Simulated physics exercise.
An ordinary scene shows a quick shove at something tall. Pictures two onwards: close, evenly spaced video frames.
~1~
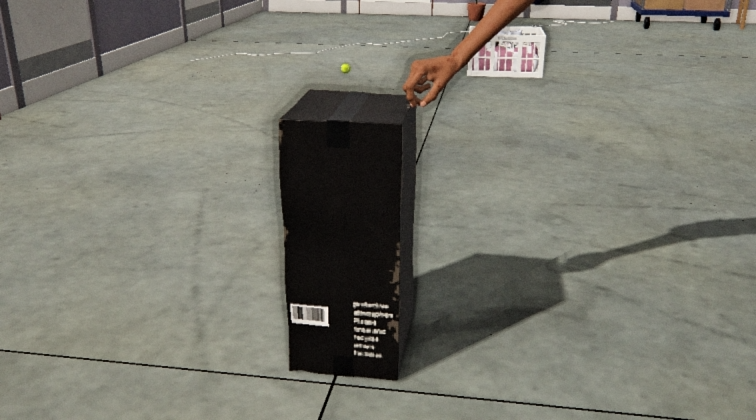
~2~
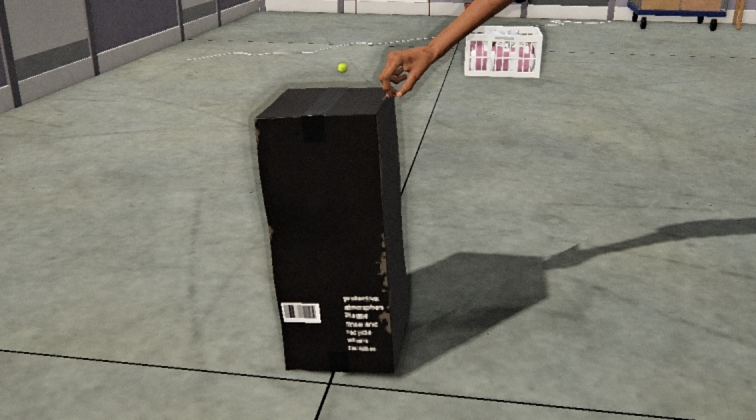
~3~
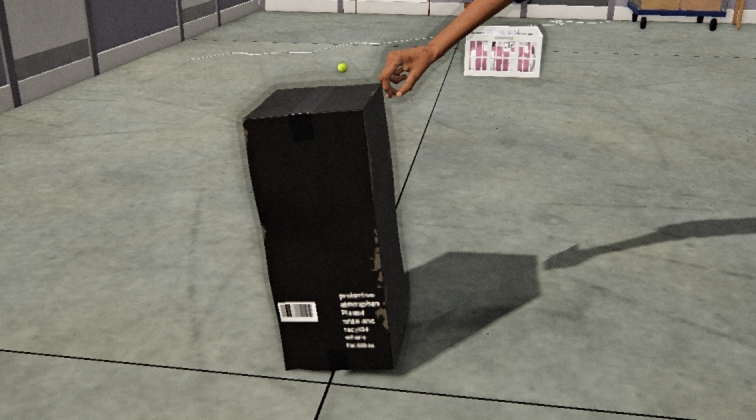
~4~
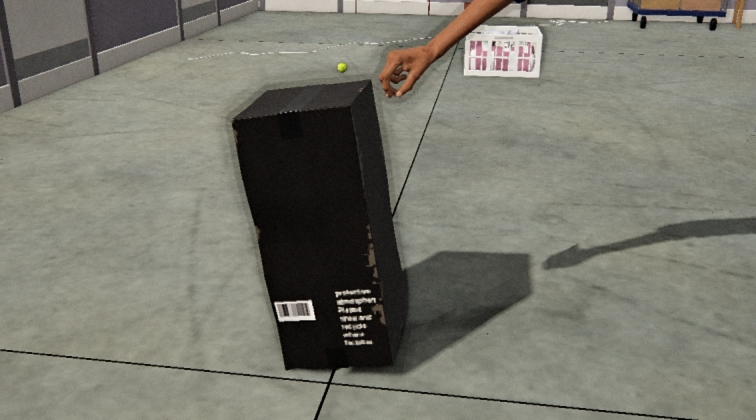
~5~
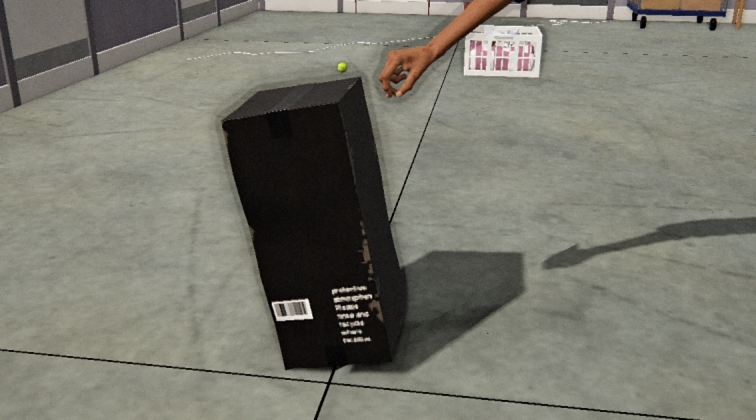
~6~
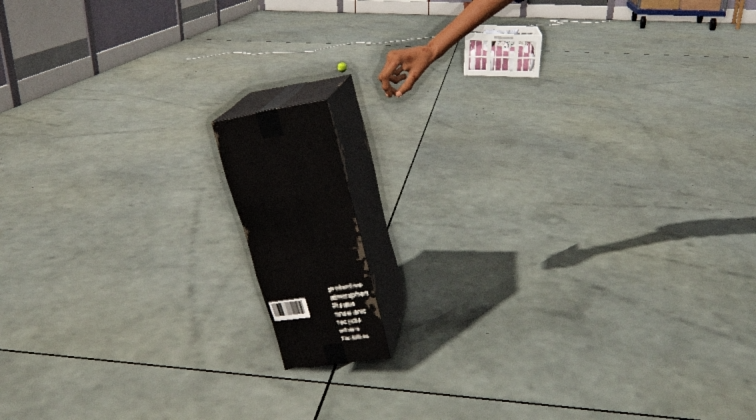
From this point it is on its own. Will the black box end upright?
Most likely it is going to overbalance here.
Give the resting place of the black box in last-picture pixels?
End position, centre: Approx. (178, 285).
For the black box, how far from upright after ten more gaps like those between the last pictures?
The tilt from upright would be 30°.
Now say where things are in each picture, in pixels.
In the first picture, black box (353, 234) upright.
In the second picture, black box (340, 229) 4° off upright.
In the third picture, black box (334, 227) 7° off upright.
In the fourth picture, black box (328, 225) 9° off upright.
In the fifth picture, black box (324, 224) 11° off upright.
In the sixth picture, black box (319, 222) 13° off upright.
Then, 0.22 s past the last view, black box 32° off upright near (272, 219).
Then, 0.40 s past the last view, black box 54° off upright near (227, 232).
Then, 0.52 s past the last view, black box 78° off upright near (188, 264).
Finally, the black box topples, near (178, 285).
